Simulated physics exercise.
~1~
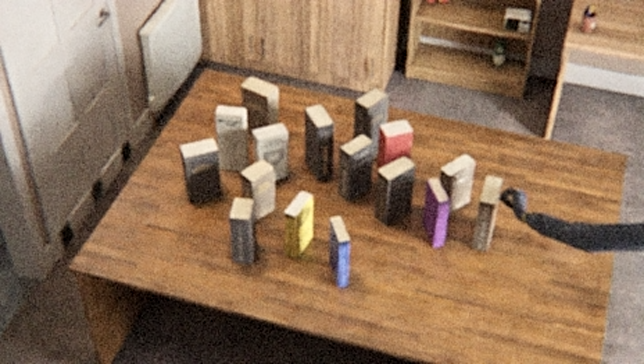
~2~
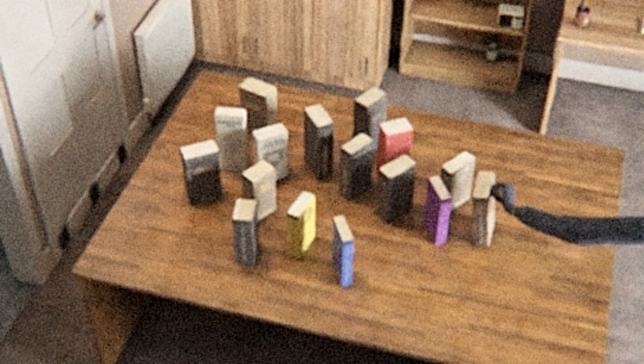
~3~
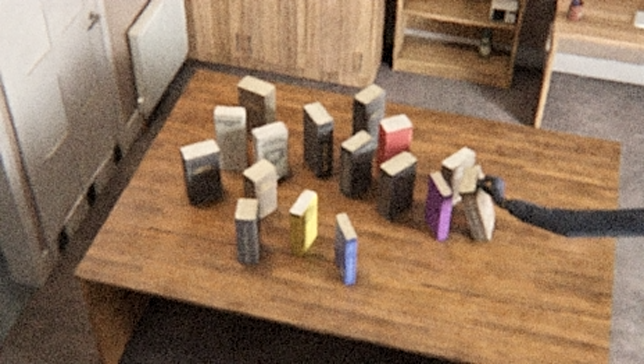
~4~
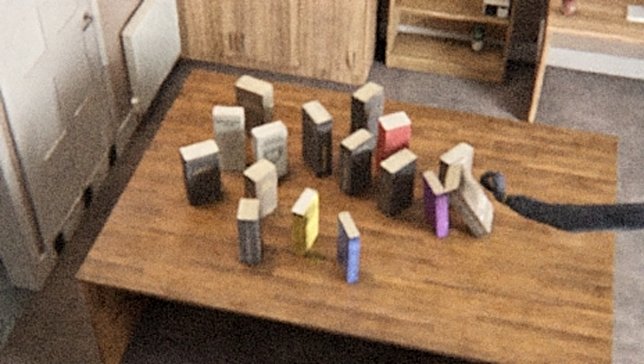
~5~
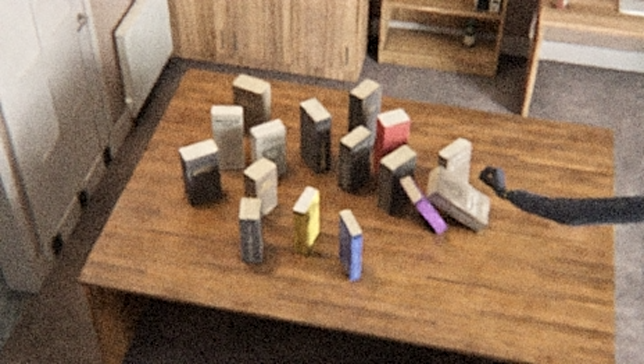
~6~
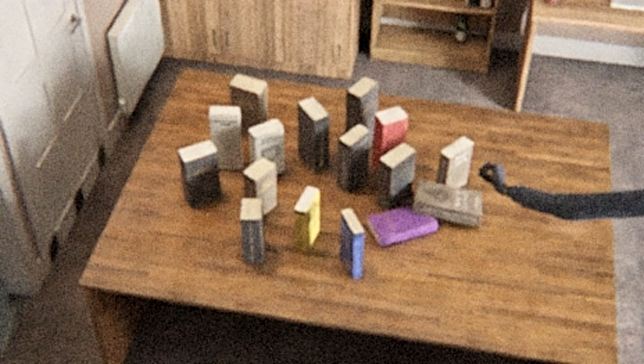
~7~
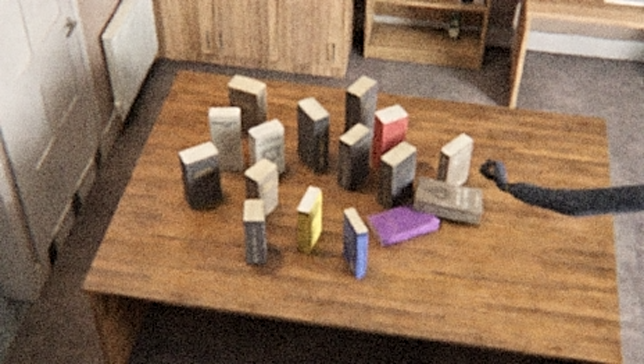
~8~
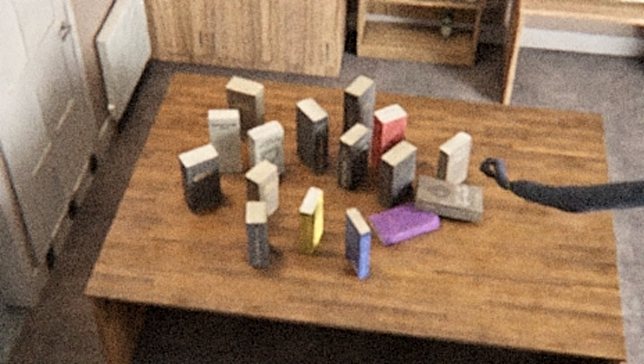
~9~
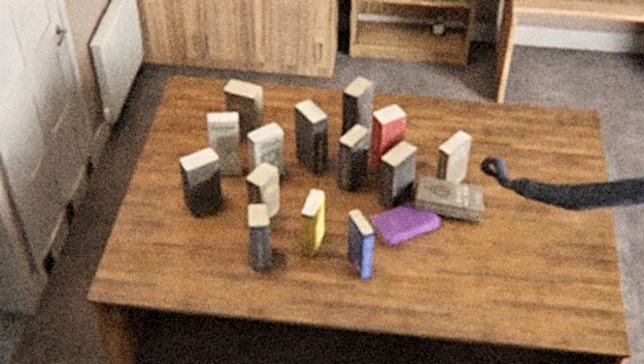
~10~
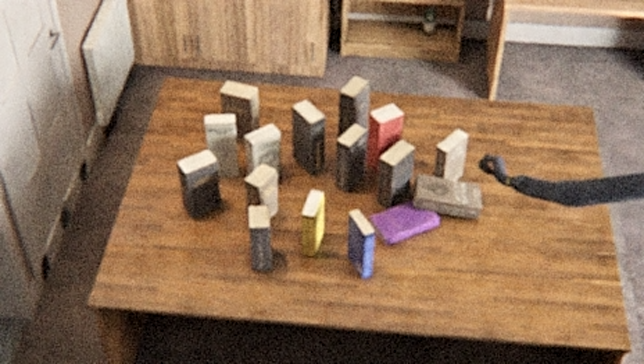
A dark arm tips a grey book onto the purple one, and both fall flat.
